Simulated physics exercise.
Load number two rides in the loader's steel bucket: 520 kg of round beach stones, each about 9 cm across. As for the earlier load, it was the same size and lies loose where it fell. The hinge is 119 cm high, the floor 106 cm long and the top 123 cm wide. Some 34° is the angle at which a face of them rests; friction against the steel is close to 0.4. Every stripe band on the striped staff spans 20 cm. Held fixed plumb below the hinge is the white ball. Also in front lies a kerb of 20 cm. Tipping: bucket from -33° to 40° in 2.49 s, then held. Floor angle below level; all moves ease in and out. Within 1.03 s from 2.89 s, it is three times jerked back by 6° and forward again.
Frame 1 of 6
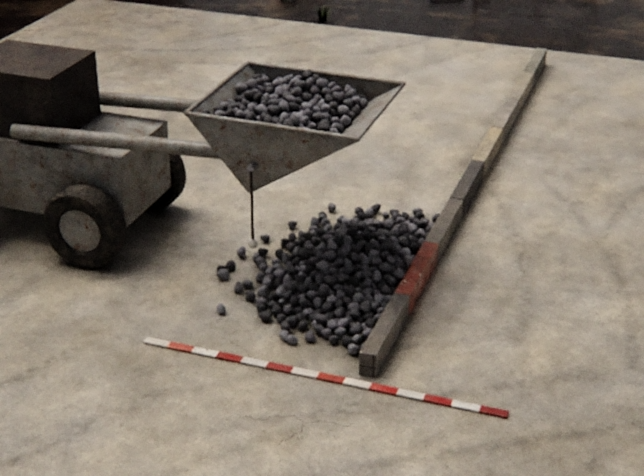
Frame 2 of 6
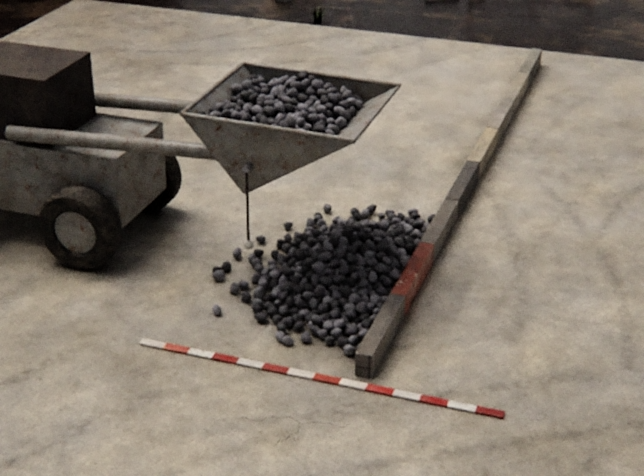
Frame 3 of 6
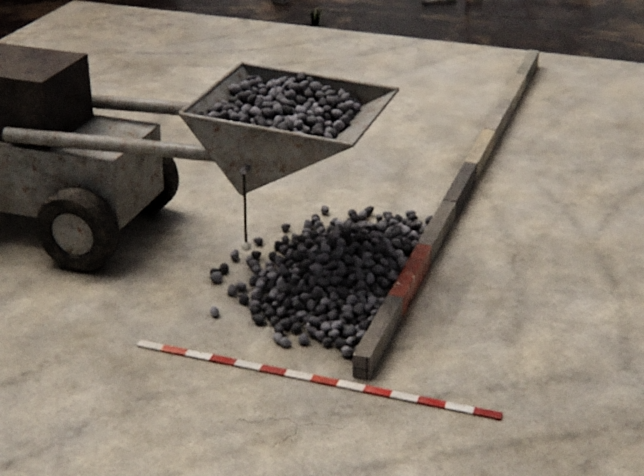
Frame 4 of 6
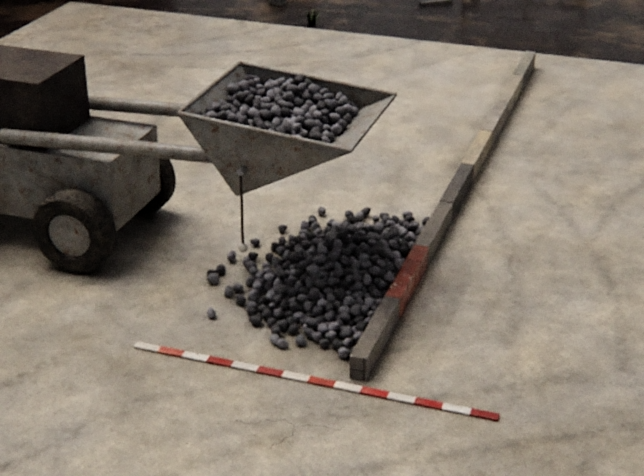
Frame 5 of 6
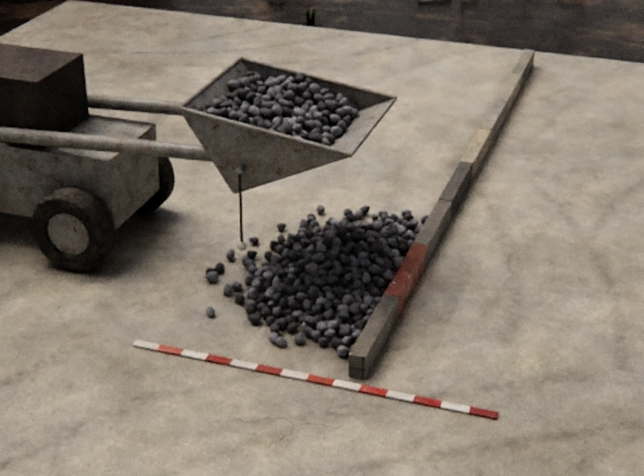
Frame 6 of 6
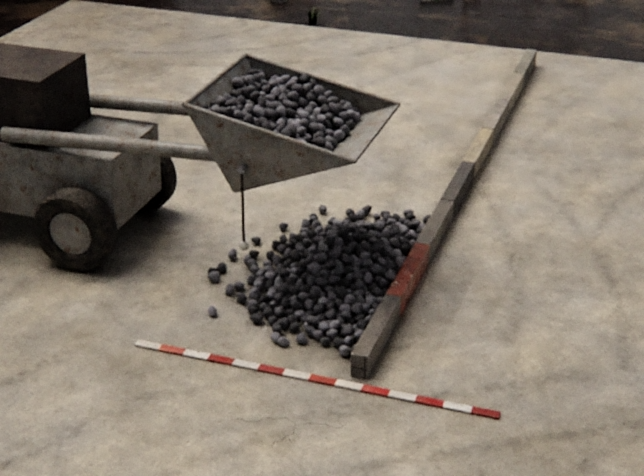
The loader's steel bucket, full of dark stones, dipped slightly at its right-hand lip while its load stayed in, above a loose heap of similar stones lying against a kerb behind a red-and-white staff.
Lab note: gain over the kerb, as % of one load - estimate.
Gain: About 24 %.
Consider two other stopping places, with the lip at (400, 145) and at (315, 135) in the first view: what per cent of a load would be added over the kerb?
Near 75 in a hundred, then near 0 in a hundred.
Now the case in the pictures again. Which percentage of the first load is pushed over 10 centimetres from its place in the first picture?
5 %.
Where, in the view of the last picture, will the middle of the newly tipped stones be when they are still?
I'd point to about (381, 261).
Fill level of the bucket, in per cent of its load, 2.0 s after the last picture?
Estimate: 10 % remaining inside, roughly.
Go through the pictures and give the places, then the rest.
In the first frame, the bucket is at -33°, its lip at (359, 139); the top of the load is at (299, 84). The earlier load is highest near (371, 244), 26 cm above ground level, 100 % on this side of the kerb.
The second frame shows lip at (355, 141), floor tilted -33°, highest stones at (295, 85).
The third frame shows lip at (353, 145), floor tilted -31°, highest stones at (277, 85).
The fourth frame shows lip at (352, 151), floor tilted -29°, highest stones at (275, 86).
In the fifth frame, the bucket is at -26°, its lip at (352, 155); the top of the load is at (261, 82).
In the sixth frame, the bucket is at -22°, its lip at (355, 162); the top of the load is at (253, 81).
Then, 1.3 s after the last picture the floor is at 29°; in per cent of one load, 85 in the bucket, 115 on this side of the kerb; the foremost stones are at (396, 276).
Then, 2.0 s after the last picture the floor is at 40°; in per cent of one load, 11 in the bucket, 174 on this side of the kerb, 15 over the kerb; the foremost stones are at (495, 313).
Then, 3.8 s after the last picture the floor is at 40°; in per cent of one load, 0 in the bucket, 176 on this side of the kerb, 24 over the kerb; the foremost stones are at (575, 321).
Then, 6.5 s after the last picture the floor is at 40°; in per cent of one load, 0 in the bucket, 176 on this side of the kerb, 24 over the kerb; the foremost stones are at (575, 321). Net gain over the kerb, 24.
